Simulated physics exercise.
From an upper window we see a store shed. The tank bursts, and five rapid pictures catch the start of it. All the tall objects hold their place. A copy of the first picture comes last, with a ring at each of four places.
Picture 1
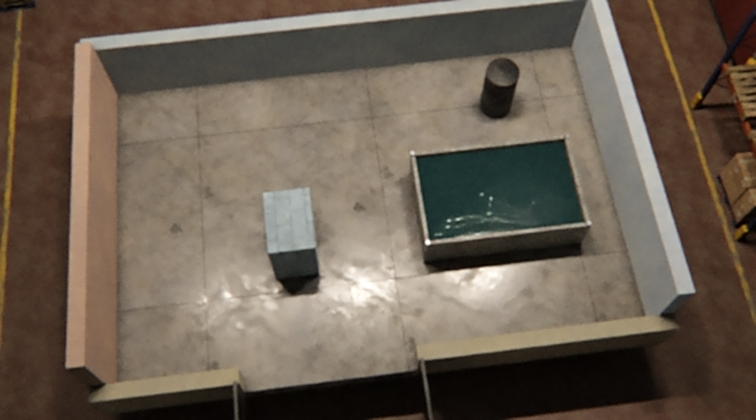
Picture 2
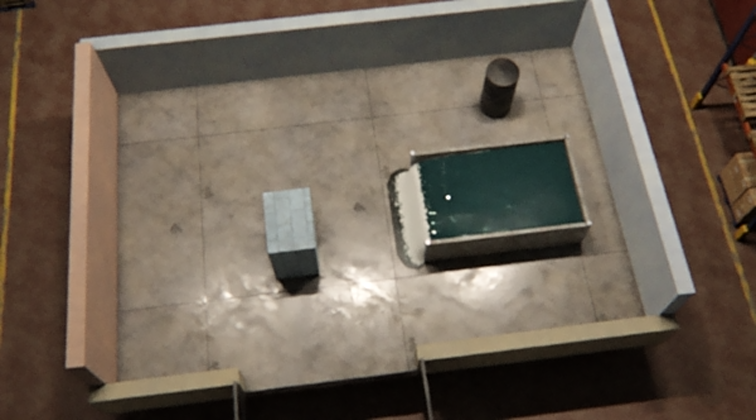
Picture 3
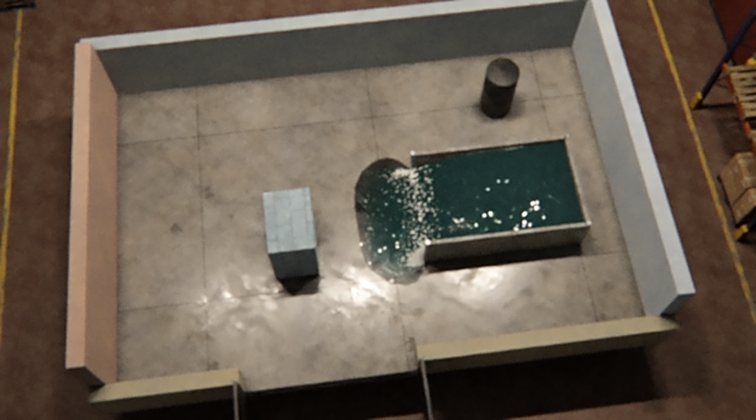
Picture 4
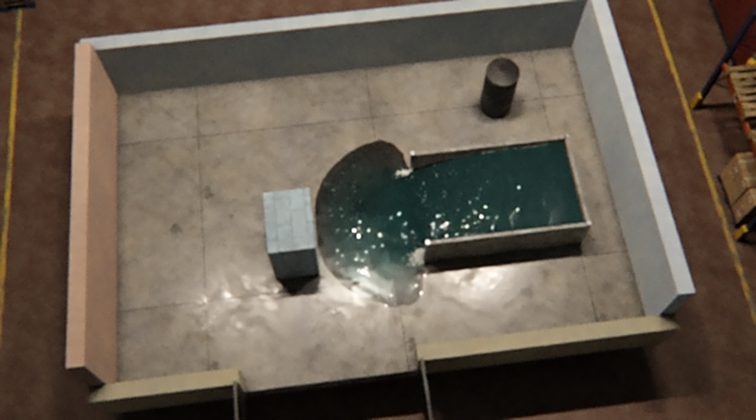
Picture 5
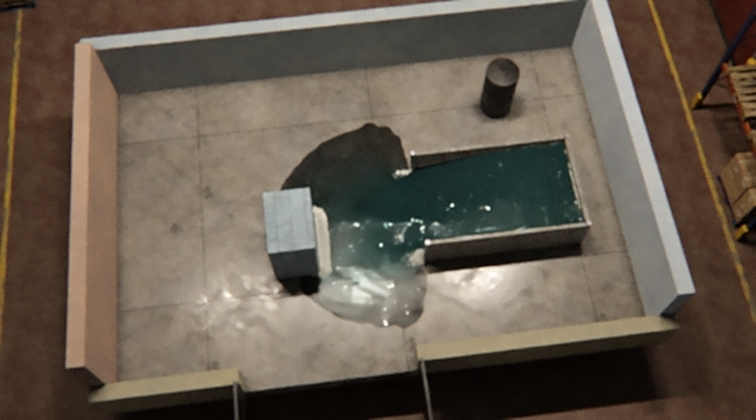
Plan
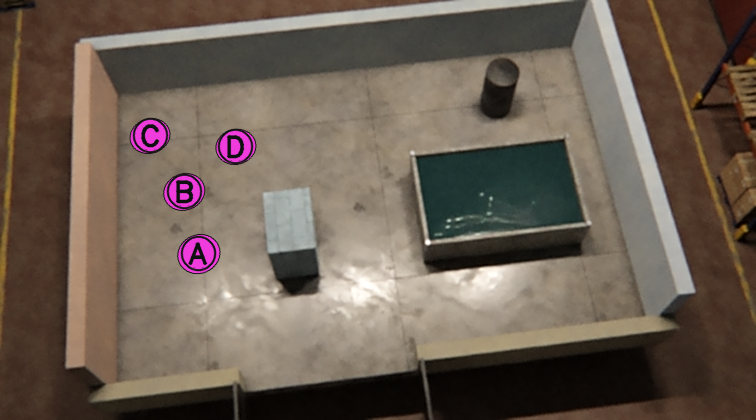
A large walled store shed with a pale, stained concrete floor and an opening in its near wall is seen from high above by a still camera. A rectangular tank of dark green water sits right of centre, with a dark cylinder behind it and a pale blue-grey block to its left. Water pours from the tank's left end, spreads leftward in a rounded sheet, and meets the unmoving block, foaming against its side.
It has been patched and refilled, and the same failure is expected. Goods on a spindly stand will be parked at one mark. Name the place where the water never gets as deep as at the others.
The answer is spot A.
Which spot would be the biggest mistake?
The answer is C.
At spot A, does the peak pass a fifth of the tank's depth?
No.
On the marked copy, A at (198, 253); B at (184, 191); C at (150, 135); D at (235, 146).
With A, the water peaks at about 14 % of the depth that stood in the tank.
With B, the water peaks at about 25 % of the depth that stood in the tank.
With C, the water peaks at about 48 % of the depth that stood in the tank.
With D, the water peaks at about 25 % of the depth that stood in the tank.
